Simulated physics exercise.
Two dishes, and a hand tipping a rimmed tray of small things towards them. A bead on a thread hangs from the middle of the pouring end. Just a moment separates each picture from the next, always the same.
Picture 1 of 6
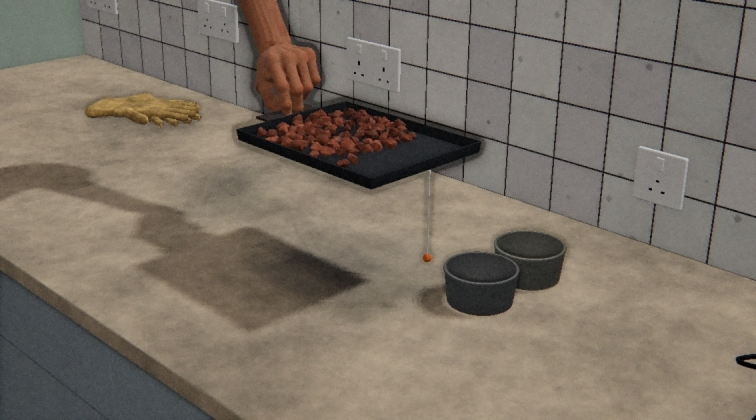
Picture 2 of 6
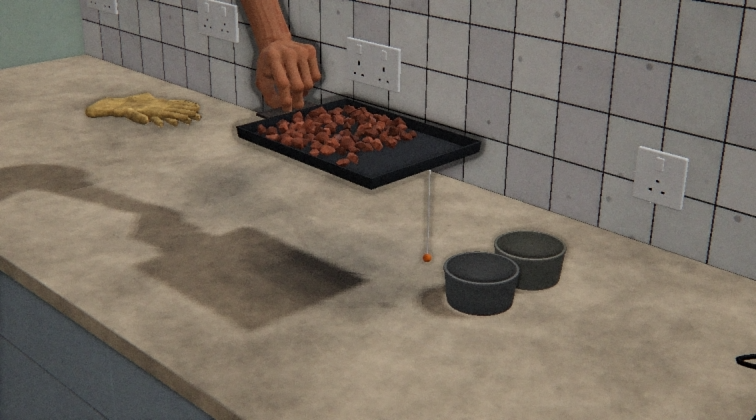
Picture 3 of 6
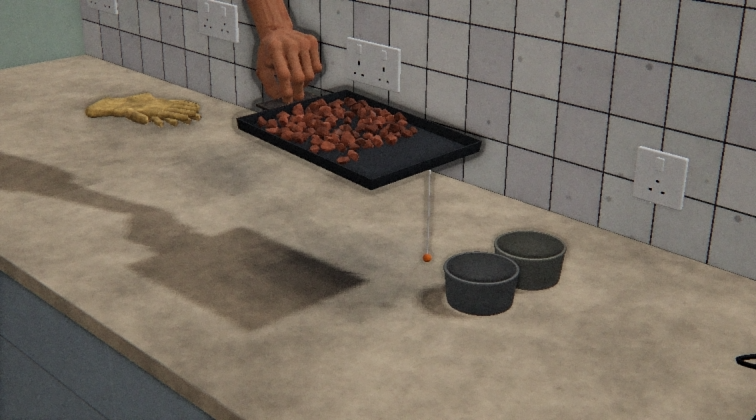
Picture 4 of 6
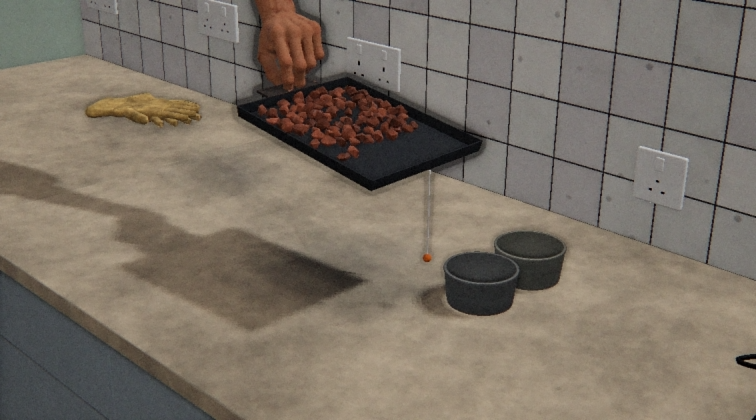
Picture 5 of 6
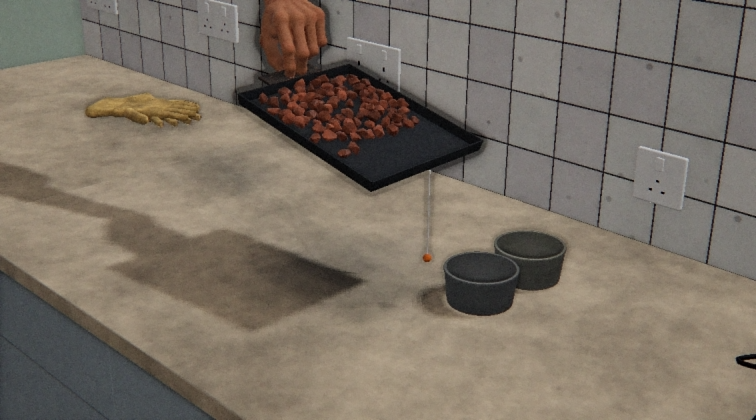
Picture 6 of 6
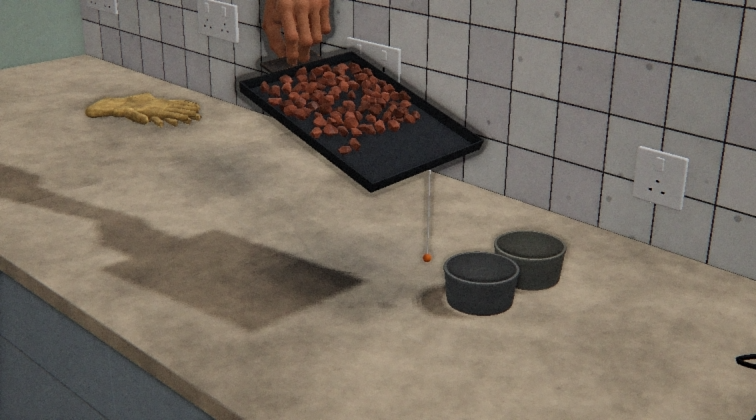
A mottled beige kitchen counter runs along a pale tiled wall with white sockets, seen from above at an angle by a still camera. A hand grips the far end of a black tray of reddish-brown chunks, with a yellow glove at left, two dark dishes at right and an orange bead hanging on a thread. The hand steadily raises its end, tilting the tray towards the dishes.
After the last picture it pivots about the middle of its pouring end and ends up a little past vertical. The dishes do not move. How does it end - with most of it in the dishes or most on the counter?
It ends with most on the counter.
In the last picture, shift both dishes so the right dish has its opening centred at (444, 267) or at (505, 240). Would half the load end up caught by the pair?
At place one a lesser share; at place two a lesser share.
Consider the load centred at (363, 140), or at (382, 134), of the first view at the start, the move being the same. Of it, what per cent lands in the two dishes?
Near 10 per cent and near 20 per cent.
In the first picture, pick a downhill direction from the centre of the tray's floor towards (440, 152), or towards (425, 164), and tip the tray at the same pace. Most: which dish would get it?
Place one gives the leftmost dish, place two gives the leftmost dish.
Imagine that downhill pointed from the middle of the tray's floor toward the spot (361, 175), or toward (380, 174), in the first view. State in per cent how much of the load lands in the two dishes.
So it's 0 percent with the first slope and 0 percent with the other.
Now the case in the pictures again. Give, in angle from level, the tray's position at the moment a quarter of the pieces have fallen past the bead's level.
Around 75° at that moment.
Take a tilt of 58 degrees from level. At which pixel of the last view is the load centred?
Roughly (418, 147).
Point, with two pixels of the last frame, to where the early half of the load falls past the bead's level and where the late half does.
The early half goes through (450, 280), the late half through (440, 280).
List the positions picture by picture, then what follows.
In the first frame, corners of the pouring end at (371, 177) and (479, 141), level; middle of the load at (345, 136), bits of crushed brick; left dish at (509, 293); right dish at (557, 268); bead on its thread at (427, 258).
In the second frame, corners of the pouring end at (371, 178) and (479, 141), level; middle of the load at (346, 134).
In the third frame, corners of the pouring end at (372, 178) and (480, 141), tipped barely, lowest at the left corner; middle of the load at (346, 129).
In the fourth frame, corners of the pouring end at (372, 180) and (480, 140), tipped a little, lowest at the left corner; middle of the load at (346, 121).
In the fifth frame, corners of the pouring end at (373, 181) and (481, 140), tipped a little, lowest at the left corner; middle of the load at (348, 113).
In the sixth frame, corners of the pouring end at (373, 182) and (482, 140), tipped clearly, lowest at the left corner; middle of the load at (349, 105); left dish at (509, 293); right dish at (557, 268).
Soon, tray tipped steeply; nearly all on the tray; a small part in the air.
A while on, tray tipped right over; about half on the tray; a small part in the left dish; about a third outside both; a small part in the air.
Towards the end, tray tipped past a quarter turn; about a quarter in the left dish; a stray few in the right dish; most outside both.
Finally, tray tipped past a quarter turn; about a quarter in the left dish; a stray few in the right dish; most outside both.
